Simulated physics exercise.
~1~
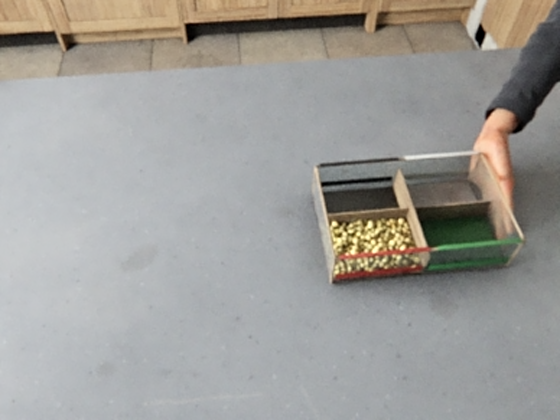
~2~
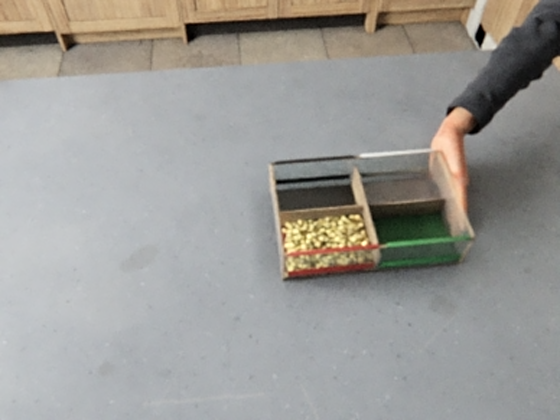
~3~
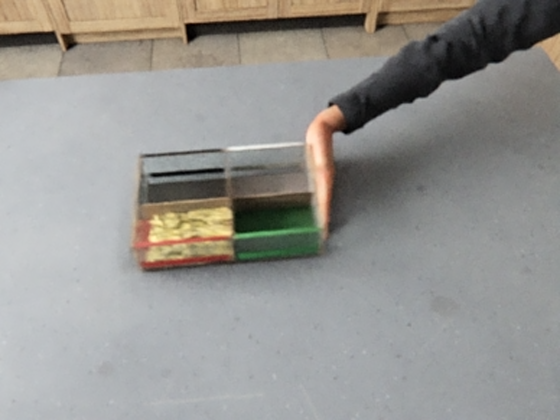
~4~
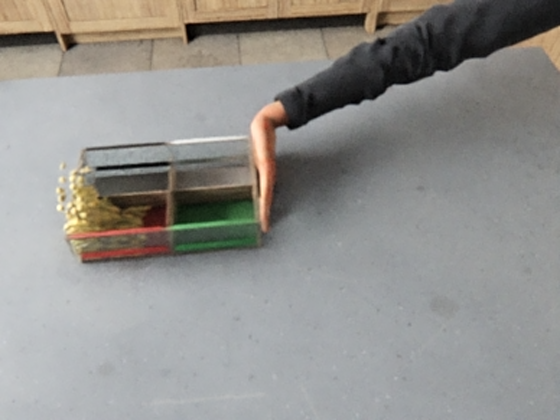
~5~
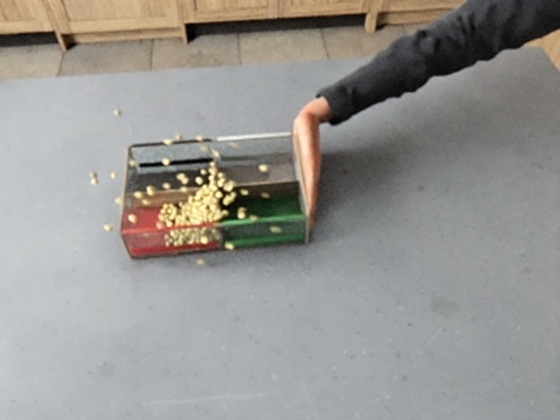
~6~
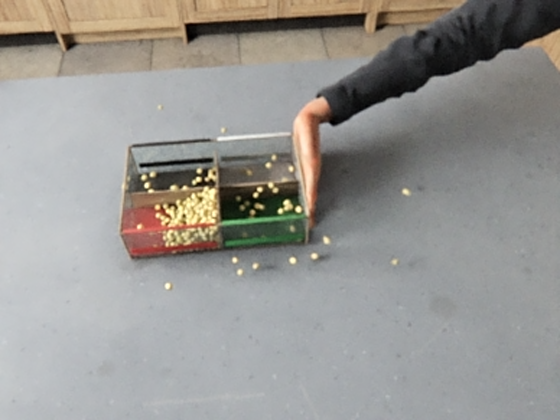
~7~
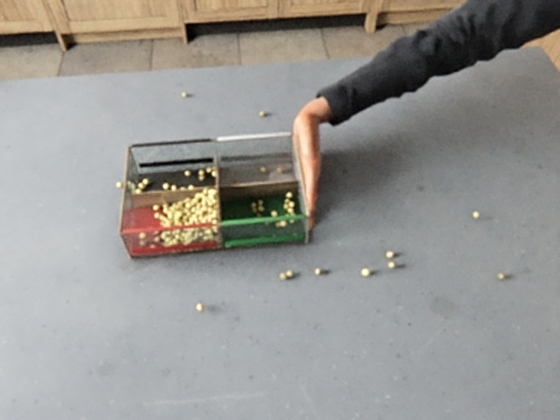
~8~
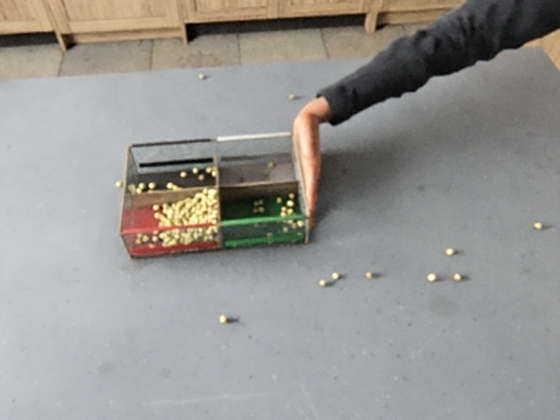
Divided tray of soya beans pushed left by a hand, jerking back right, beans spilling into other compartments and across the table.
